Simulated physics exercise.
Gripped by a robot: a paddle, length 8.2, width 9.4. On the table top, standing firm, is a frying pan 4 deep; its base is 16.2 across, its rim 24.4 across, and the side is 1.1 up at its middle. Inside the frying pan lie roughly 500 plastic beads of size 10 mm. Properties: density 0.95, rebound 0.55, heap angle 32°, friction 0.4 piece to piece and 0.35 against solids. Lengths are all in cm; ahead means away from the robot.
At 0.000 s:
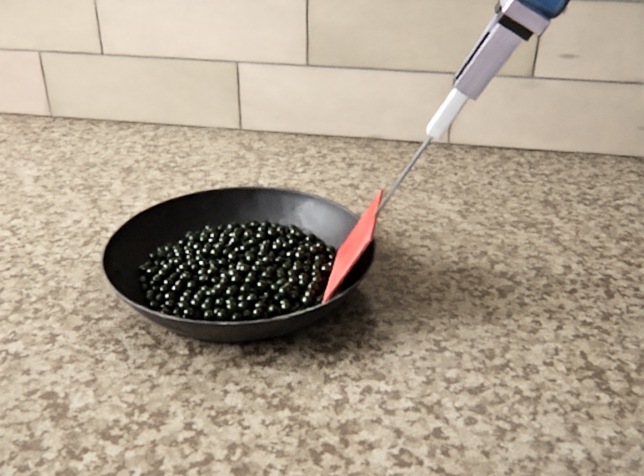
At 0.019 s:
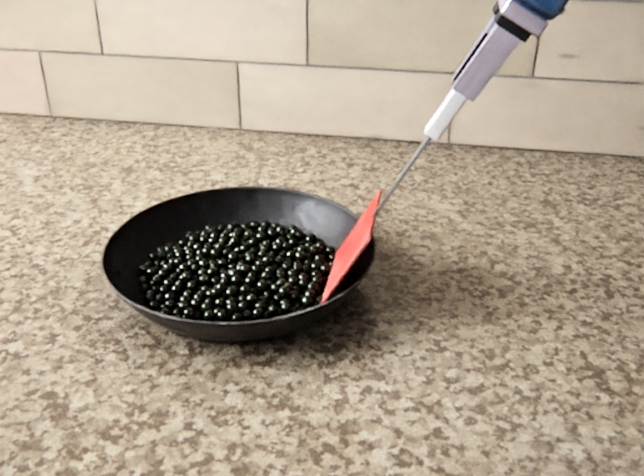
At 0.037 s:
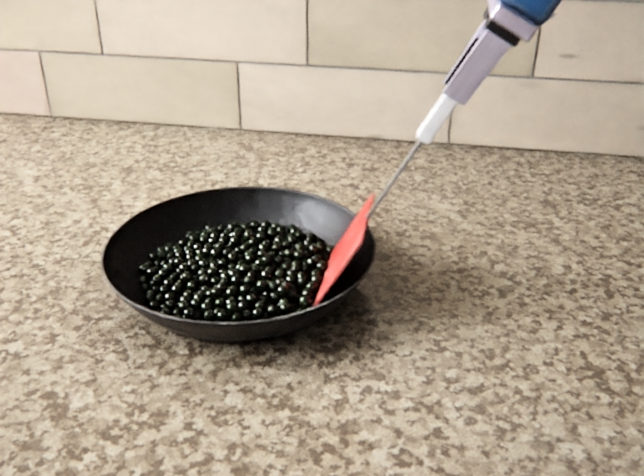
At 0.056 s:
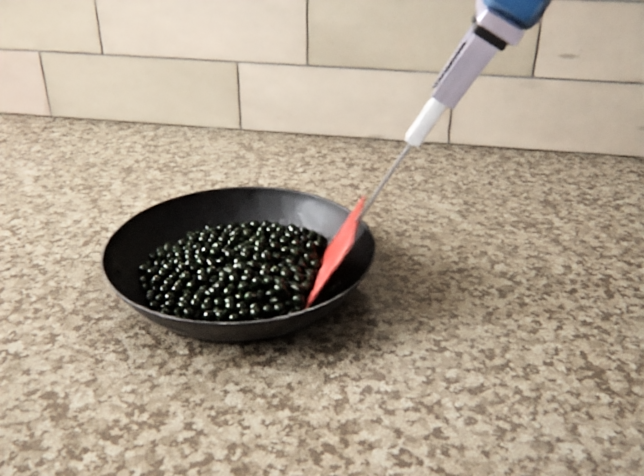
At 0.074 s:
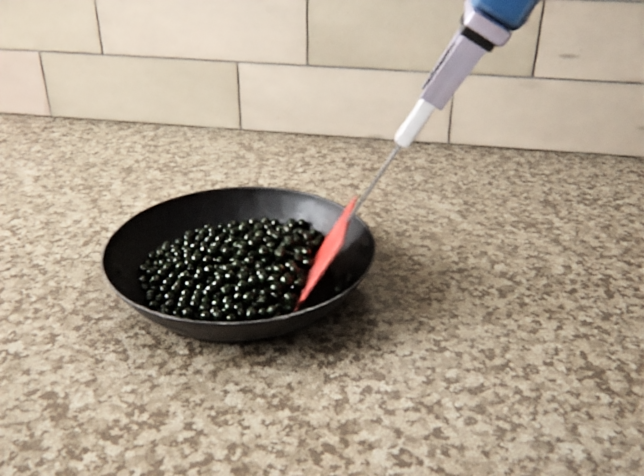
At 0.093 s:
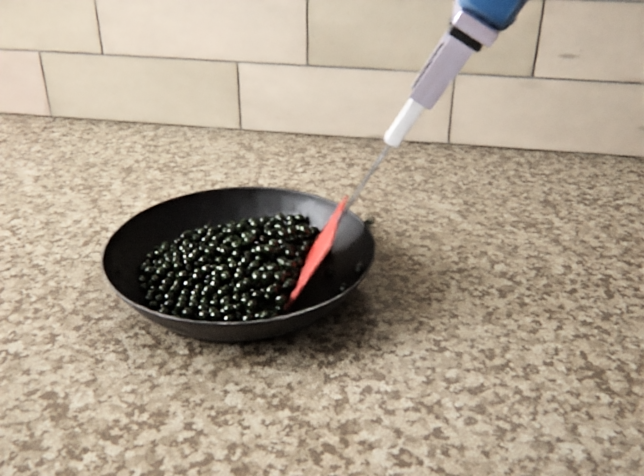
The clip opens on a black frying pan of shiny dark beads on a speckled countertop, with a red paddle held by a robotic gripper resting inside its right edge. The paddle moves slowly left, pushing the nearby beads inward and leaving a bare strip of pan behind it on the right.
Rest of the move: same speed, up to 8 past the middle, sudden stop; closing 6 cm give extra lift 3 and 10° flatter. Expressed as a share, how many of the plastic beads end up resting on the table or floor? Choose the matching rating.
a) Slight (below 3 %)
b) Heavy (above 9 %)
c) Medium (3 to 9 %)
c.
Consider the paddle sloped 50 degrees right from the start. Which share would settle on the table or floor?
Somewhere around 5 per cent would end on the table or floor.
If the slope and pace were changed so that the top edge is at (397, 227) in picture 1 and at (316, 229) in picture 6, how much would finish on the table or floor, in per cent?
Close to 25 in a hundred.
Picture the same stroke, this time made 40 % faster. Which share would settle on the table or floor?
Near 15 %.
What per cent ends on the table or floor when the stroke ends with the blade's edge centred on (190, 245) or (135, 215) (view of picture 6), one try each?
The two tries give near 0 and near 25 in a hundred.
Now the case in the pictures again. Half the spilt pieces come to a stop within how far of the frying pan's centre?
The answer is around 20 cm.
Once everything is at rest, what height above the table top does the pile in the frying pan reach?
Roughly 5.0 centimetres.
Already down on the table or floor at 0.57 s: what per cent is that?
6 %.
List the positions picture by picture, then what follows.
In the first frame, paddle top edge at (378, 212), sloping 61°; upper third of the load around (244, 264), from x 145 to 335, top at y 225; 496 in the frying pan.
In the second frame, paddle top edge at (376, 212), sloping 61°; upper third of the load around (244, 264), from x 145 to 335, top at y 225.
In the third frame, paddle top edge at (368, 216), sloping 61°; upper third of the load around (244, 264), from x 145 to 335, top at y 225.
In the fourth frame, paddle top edge at (359, 218), sloping 61°; upper third of the load around (251, 263), from x 145 to 335, top at y 225.
In the fifth frame, paddle top edge at (349, 219), sloping 61°; upper third of the load around (246, 259), from x 145 to 365, top at y 220.
In the sixth frame, paddle top edge at (340, 218), sloping 61°; upper third of the load around (246, 259), from x 145 to 370, top at y 220; 496 in the frying pan.
After 0.20 s, sloping 61°, highest piece 12 above the table; 494 in the frying pan, 2 on the blade or in flight.
After 0.31 s, sloping 57°, highest piece 7 above the table; 494 in the frying pan, 1 on the table or floor, 1 on the blade or in flight.
After 0.57 s, sloping 51°, highest piece 5 above the table; 468 in the frying pan, 28 on the table or floor.
After 1.62 s, sloping 51°, highest piece 5 above the table; 467 in the frying pan, 29 on the table or floor.
At rest, 467 in the frying pan, 29 on the table or floor. That is 6 % on the table or floor.
